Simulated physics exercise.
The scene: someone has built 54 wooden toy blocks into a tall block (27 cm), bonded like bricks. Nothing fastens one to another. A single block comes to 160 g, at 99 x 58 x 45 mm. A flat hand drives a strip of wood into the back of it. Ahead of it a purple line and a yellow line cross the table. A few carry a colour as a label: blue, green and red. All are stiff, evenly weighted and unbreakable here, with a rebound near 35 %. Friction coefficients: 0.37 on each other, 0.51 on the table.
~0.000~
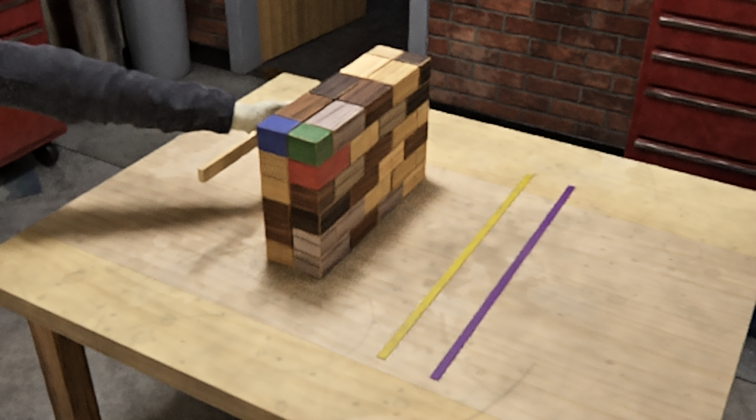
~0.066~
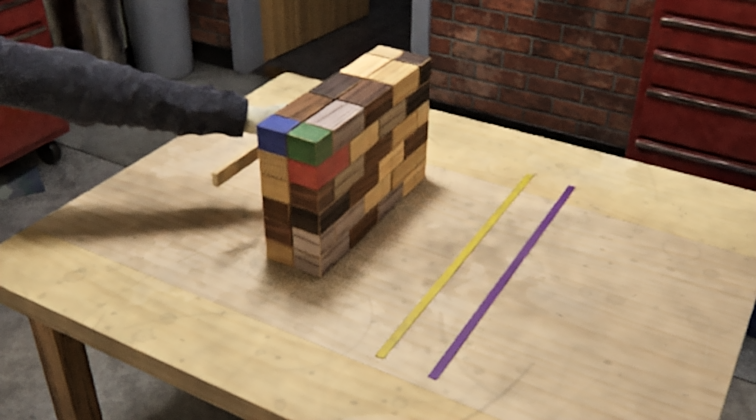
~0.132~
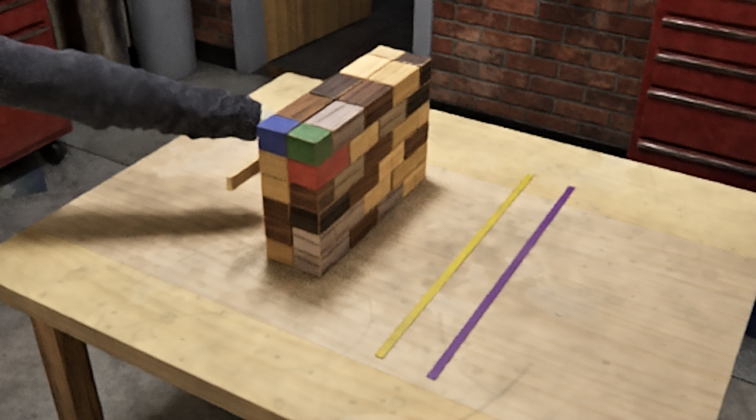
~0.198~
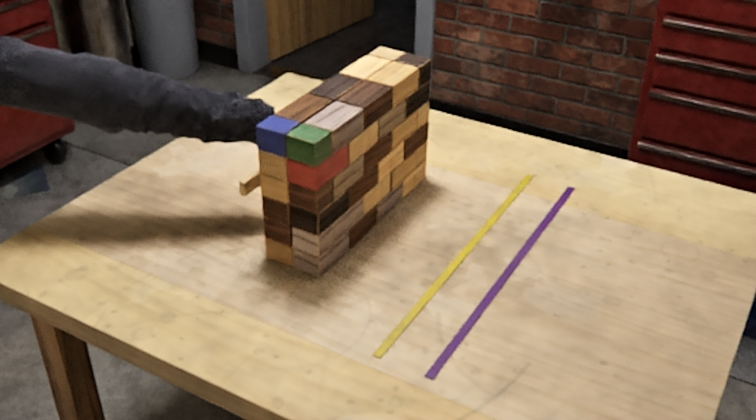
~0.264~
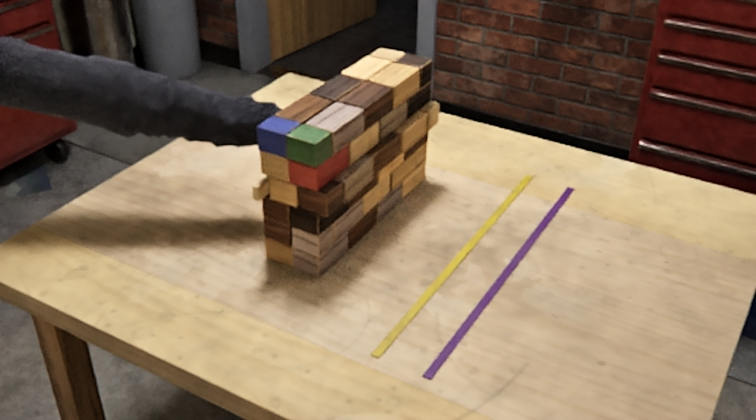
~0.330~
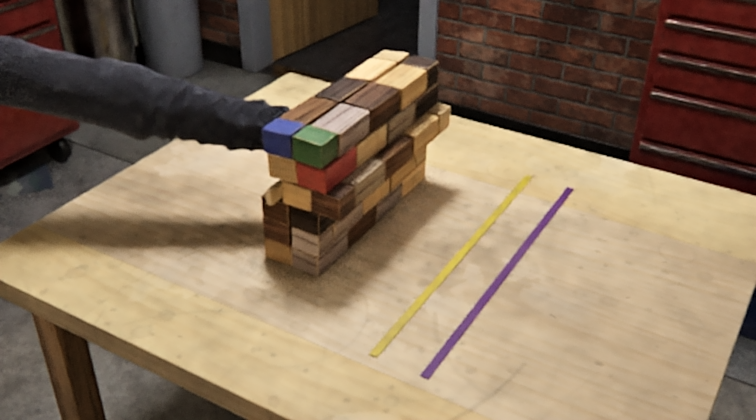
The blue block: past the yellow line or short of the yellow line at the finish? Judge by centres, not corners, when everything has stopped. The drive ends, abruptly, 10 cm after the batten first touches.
In the end the blue block stops before the yellow line.
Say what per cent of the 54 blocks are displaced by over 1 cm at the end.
It is 65 per cent.
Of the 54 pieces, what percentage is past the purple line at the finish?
Near 10 per cent.
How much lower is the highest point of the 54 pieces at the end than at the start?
Roughly 8 cm.
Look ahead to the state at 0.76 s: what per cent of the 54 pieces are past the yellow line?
15 per cent by then.
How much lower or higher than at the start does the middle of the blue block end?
About 22 cm lower.
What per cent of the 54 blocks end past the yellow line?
Near 15 per cent.
After 0.40 s, none of the 54 blocks past the yellow line, 37 disturbed; blue block 17° from how it stood; green block 9° from how it stood.
After 0.58 s, none of the 54 blocks past the yellow line, 38 disturbed; blue block 28° from how it stood, 19 mm lower; red block 36° from how it stood, 40 mm lower.
After 0.76 s, 9 of the 54 blocks past the yellow line; blue block on its side; green block on its side.
After 1.02 s, 9 of the 54 blocks past the yellow line; blue block 36° from how it stood, 21 cm lower; red block on its side.
In the end (1.7 s), 9 of the 54 blocks past the yellow line; blue block upside down; red block on its side; green block 22 cm lower. From the last view, middles, blue block near (153, 194), red block near (450, 301).
